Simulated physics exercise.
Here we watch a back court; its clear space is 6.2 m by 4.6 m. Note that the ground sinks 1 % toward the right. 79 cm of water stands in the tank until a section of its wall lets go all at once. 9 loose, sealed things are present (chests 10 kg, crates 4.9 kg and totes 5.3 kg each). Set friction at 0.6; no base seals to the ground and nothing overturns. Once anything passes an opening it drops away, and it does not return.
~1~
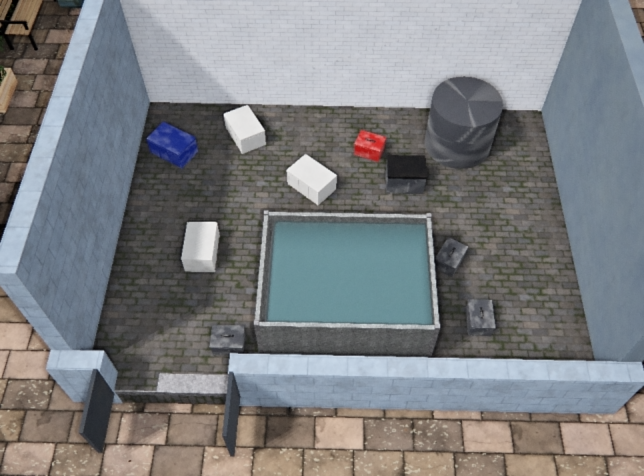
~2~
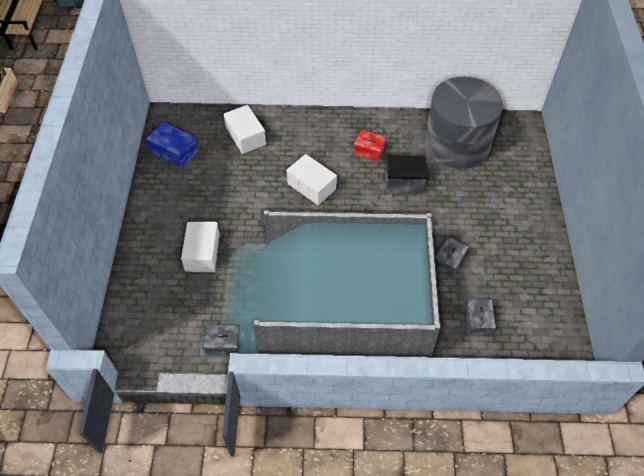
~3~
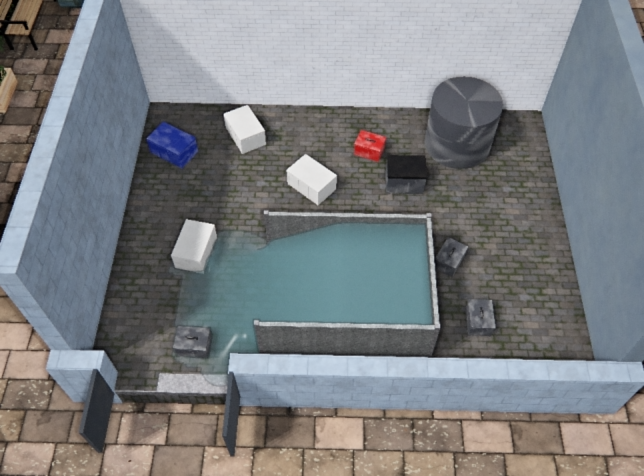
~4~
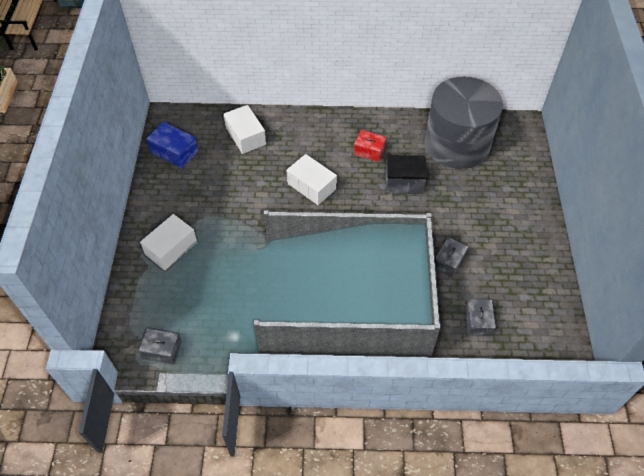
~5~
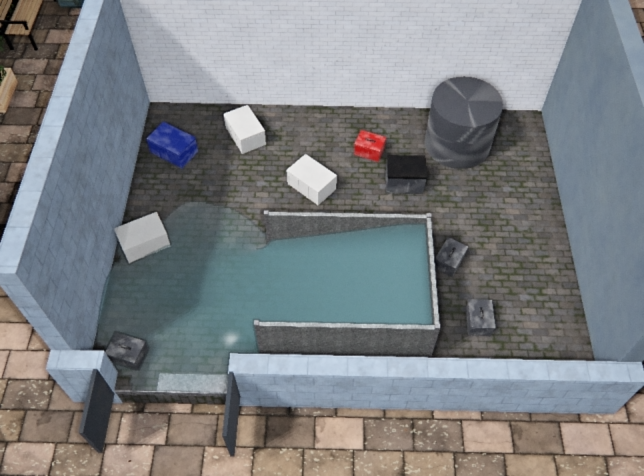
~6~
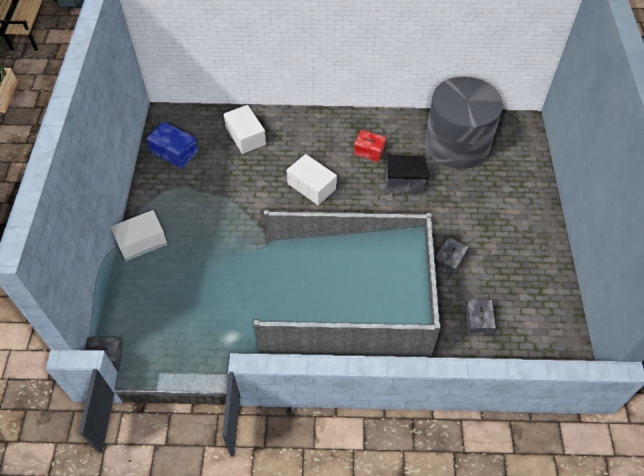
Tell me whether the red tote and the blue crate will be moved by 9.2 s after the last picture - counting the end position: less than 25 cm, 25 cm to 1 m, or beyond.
Final spots: Red tote a long way off, blue crate a long way off.
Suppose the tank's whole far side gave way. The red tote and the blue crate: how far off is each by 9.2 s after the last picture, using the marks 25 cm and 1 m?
With that failure, the red tote budges a short distance, and the blue crate covers a big distance.
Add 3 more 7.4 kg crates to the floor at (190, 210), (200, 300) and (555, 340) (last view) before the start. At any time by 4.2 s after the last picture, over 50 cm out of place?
Taking them in the order given: Exceeds it, exceeds it and falls short.
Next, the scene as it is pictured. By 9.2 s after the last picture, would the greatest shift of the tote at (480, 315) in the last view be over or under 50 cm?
Lab note: Result within threshold.
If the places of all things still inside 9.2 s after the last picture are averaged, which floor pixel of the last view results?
It sits at about (484, 285).
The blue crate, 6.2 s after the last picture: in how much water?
Around 7 cm.
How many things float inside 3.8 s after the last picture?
At that instant the tally stands at 2.
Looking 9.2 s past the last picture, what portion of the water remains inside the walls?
Around 64 % of the water.
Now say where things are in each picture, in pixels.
The red tote at (370, 141), on the bottom; the blue crate at (171, 138) rests on the ground; 3.0 m2 under water; 0 of 9 have shifted, in the first picture.
The red tote at (370, 141), on the bottom; the blue crate at (171, 138) rests on the ground; water covers 3.9 m2; 1 of 9 have shifted, in the second picture.
The red tote at (370, 141) rests on the ground; the blue crate at (171, 138) rests on the ground; 5.0 m2 under water; 2 of 9 have shifted, in the third picture.
The red tote at (370, 141), on the bottom; the blue crate at (171, 138) rests on the ground; 6.5 m2 under water; 2 of 9 have shifted, in the fourth picture.
The red tote at (370, 141) rests on the ground; the blue crate at (171, 138), on the bottom; water covers 7.8 m2; 2 of 9 have shifted, in the fifth picture.
The red tote at (370, 141) rests on the ground; the blue crate at (171, 138), on the bottom; 8.7 m2 under water; 2 of 9 have shifted, in the sixth picture.
Then, 1.2 s after the last picture the red tote is near (370, 141), 0.0 m from its start, aground; the blue crate is near (207, 108), 0.8 m from its start, aground; 0 of 9 are out; 2 afloat.
Then, 3.8 s after the last picture the red tote is near (443, 167), 1.1 m from its start, aground; the blue crate is near (407, 142), 3.5 m from its start, afloat; 1 of 9 are out; 2 afloat.
Then, 6.2 s after the last picture the red tote is near (577, 290), 3.6 m from its start, afloat; the blue crate is near (405, 209), 3.6 m from its start, afloat; 1 of 9 are out; 6 afloat.
Then, 9.2 s after the last picture the red tote is near (516, 351), 3.8 m from its start, afloat; the blue crate is near (470, 250), 4.6 m from its start, afloat; 1 of 9 are out; 8 afloat.
